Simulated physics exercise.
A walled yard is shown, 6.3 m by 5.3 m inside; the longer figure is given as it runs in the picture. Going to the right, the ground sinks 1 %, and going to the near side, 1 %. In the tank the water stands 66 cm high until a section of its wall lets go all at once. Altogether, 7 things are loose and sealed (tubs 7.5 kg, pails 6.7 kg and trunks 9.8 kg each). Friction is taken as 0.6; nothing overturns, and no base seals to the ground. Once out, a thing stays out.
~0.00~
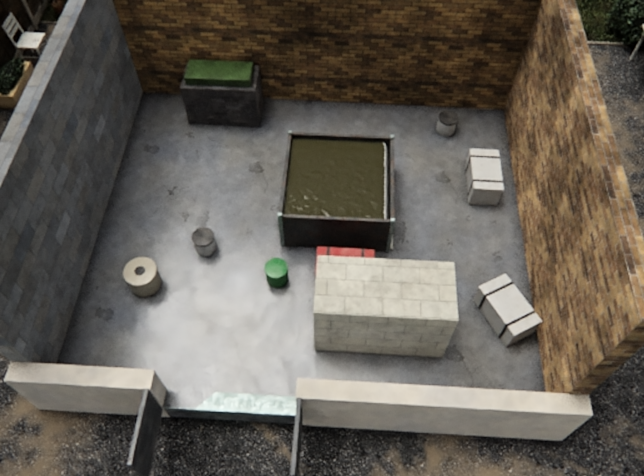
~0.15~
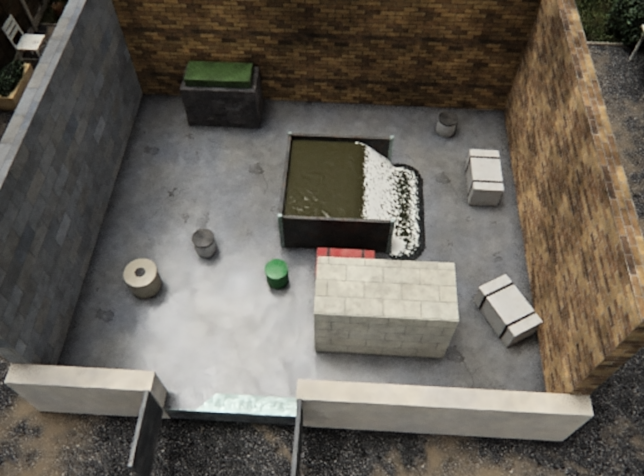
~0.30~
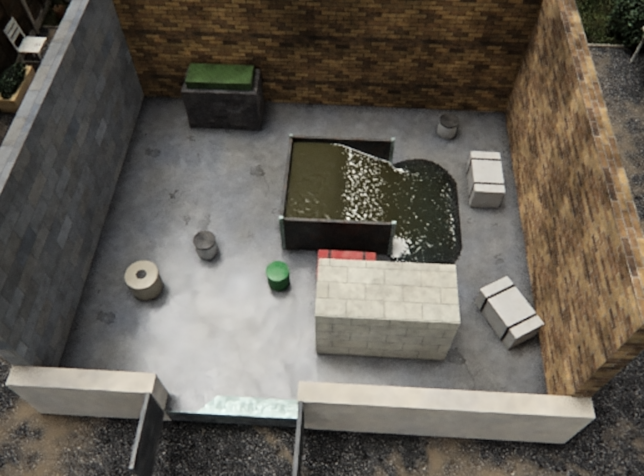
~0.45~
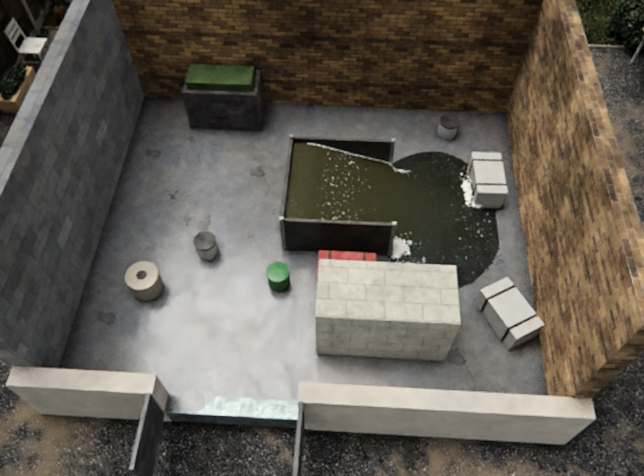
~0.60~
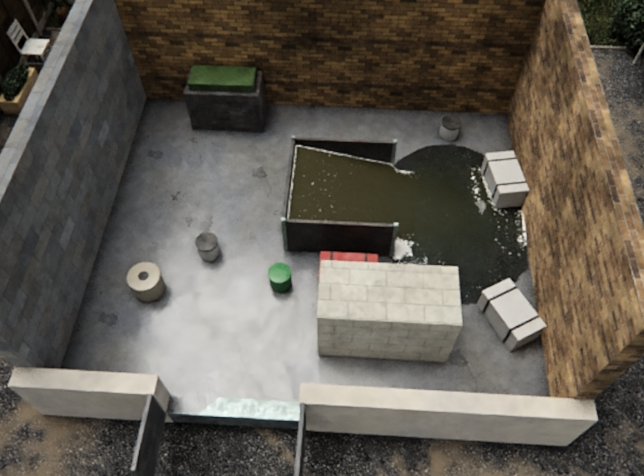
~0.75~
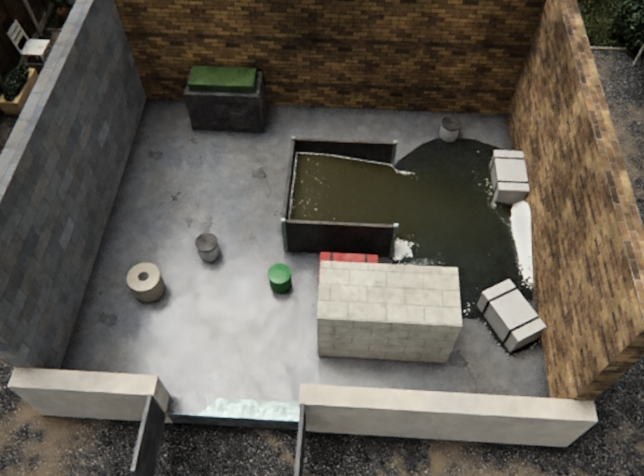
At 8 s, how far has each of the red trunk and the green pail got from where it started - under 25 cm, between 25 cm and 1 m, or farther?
I'd say the red trunk shifts some way. I'd say the green pail remains almost still.
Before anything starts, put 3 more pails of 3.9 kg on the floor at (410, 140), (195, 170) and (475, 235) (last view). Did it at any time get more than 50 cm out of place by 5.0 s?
Order as asked - farther, not as far, farther.
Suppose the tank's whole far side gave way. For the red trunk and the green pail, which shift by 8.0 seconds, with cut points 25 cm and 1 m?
The red trunk would move somewhat and the green pail would remain almost still.
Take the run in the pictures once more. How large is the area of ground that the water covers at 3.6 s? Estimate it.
Flooded: Near 19 m2.
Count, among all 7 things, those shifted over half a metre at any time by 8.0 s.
Count: 4.
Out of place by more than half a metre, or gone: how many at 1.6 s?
By then the count is 2.
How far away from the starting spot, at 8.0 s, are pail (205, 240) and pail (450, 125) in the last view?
Taken in order, the shifts are 0 cm and 120 cm.
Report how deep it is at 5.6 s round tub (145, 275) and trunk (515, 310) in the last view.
Depths: Near 2 cm, then near 12 cm.
After 1.6 s the red trunk is near (348, 267), 0.0 m from its start, aground; the green pail is near (279, 273), 0.0 m from its start, aground; 0 of 7 are out; 1 afloat.
After 3.6 s the red trunk is near (348, 267), 0.0 m from its start, aground; the green pail is near (279, 273), 0.0 m from its start, aground; 0 of 7 are out; 2 afloat.
After 5.6 s the red trunk is near (348, 267), 0.0 m from its start, aground; the green pail is near (279, 273), 0.0 m from its start, aground; 0 of 7 are out; 2 afloat.
After 8.0 s the red trunk is near (318, 261), 0.4 m from its start, afloat; the green pail is near (278, 273), 0.0 m from its start, aground; 0 of 7 are out; 3 afloat.
